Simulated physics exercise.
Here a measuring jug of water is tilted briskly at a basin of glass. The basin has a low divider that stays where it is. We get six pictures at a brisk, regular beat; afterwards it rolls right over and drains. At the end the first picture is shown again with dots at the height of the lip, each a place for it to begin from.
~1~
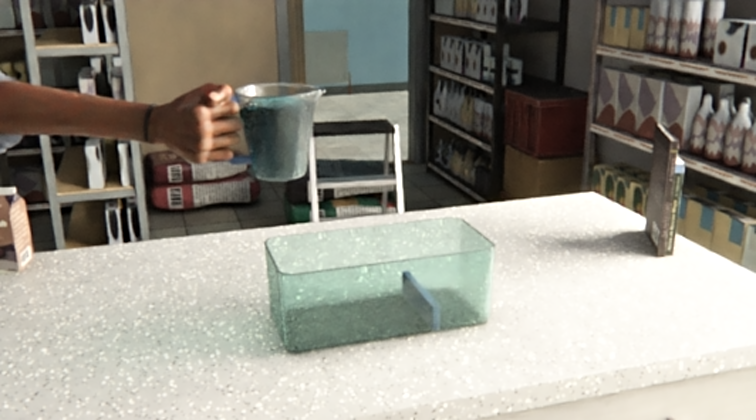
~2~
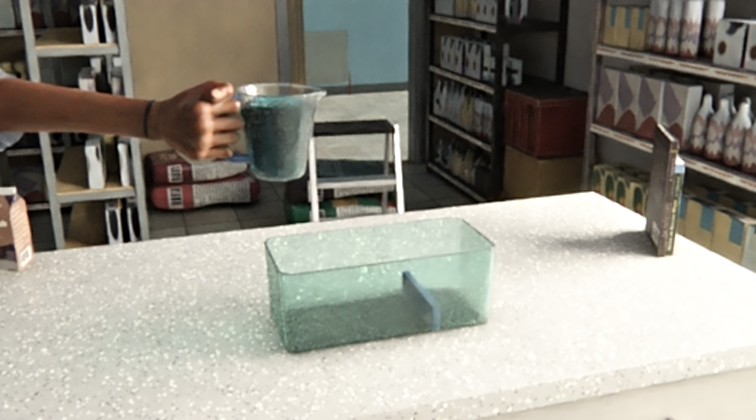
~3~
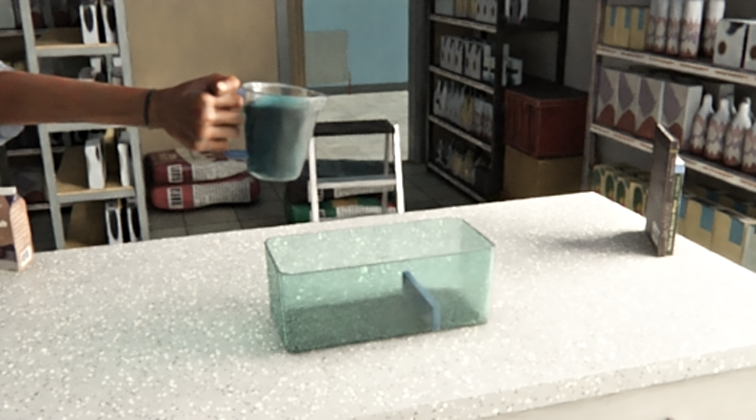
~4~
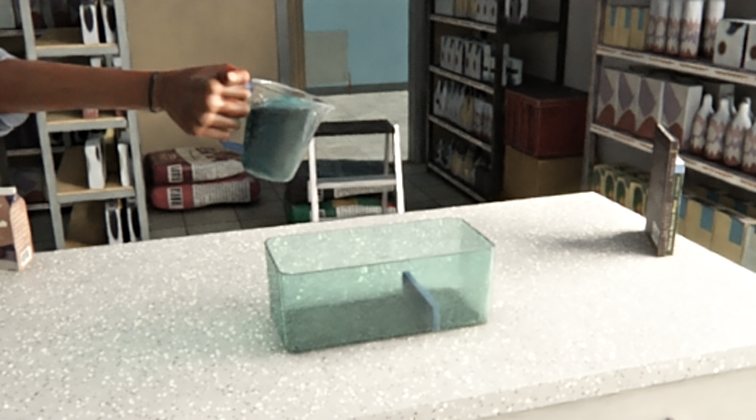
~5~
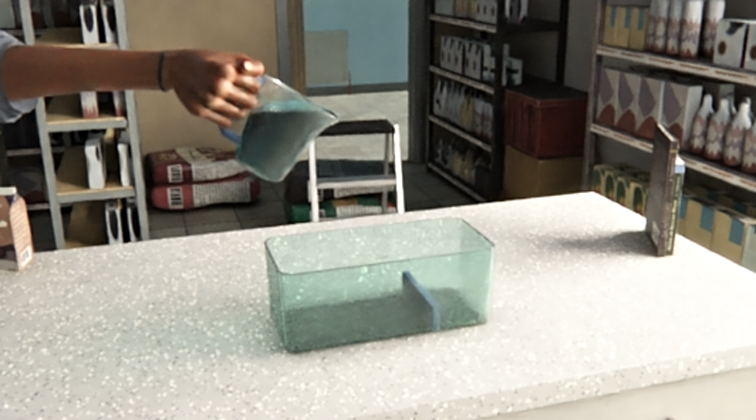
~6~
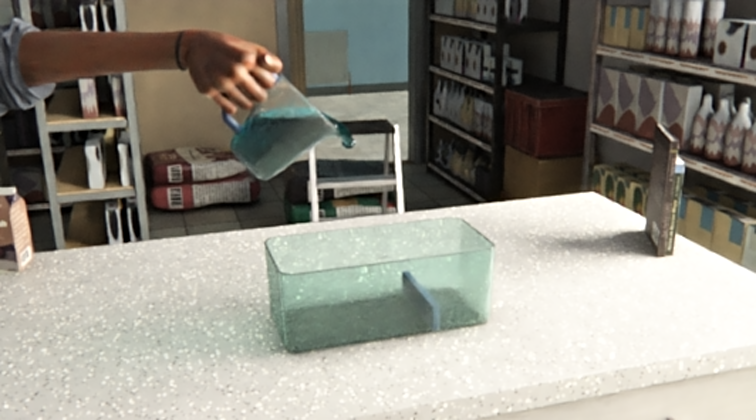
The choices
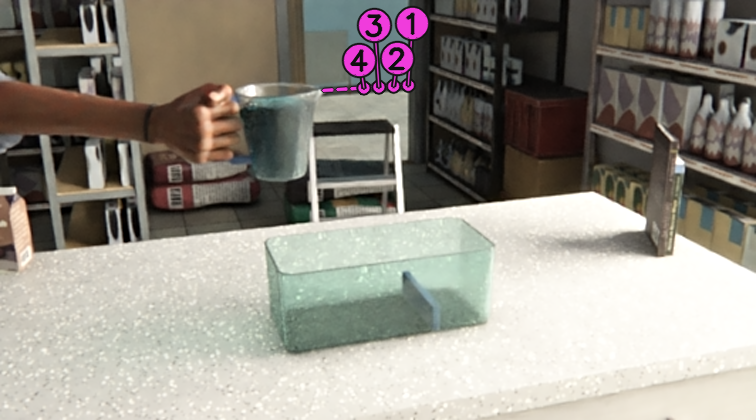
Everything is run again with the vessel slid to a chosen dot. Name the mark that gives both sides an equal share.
3.
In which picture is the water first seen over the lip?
In picture 5.
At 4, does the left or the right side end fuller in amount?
The left side.
On the marked copy, 1 at (408, 85); 2 at (393, 86); 3 at (378, 87); 4 at (363, 88).
If 1 is chosen, about 32 % ends left of the wall and 64 % right of it; 4 % is lost outside.
If 2 is chosen, about 34 % ends left of the wall and 62 % right of it; 4 % is lost outside.
If 3 is chosen, about 54 % ends left of the wall and 43 % right of it.
If 4 is chosen, about 72 % ends left of the wall and 25 % right of it; 3 % is lost outside.
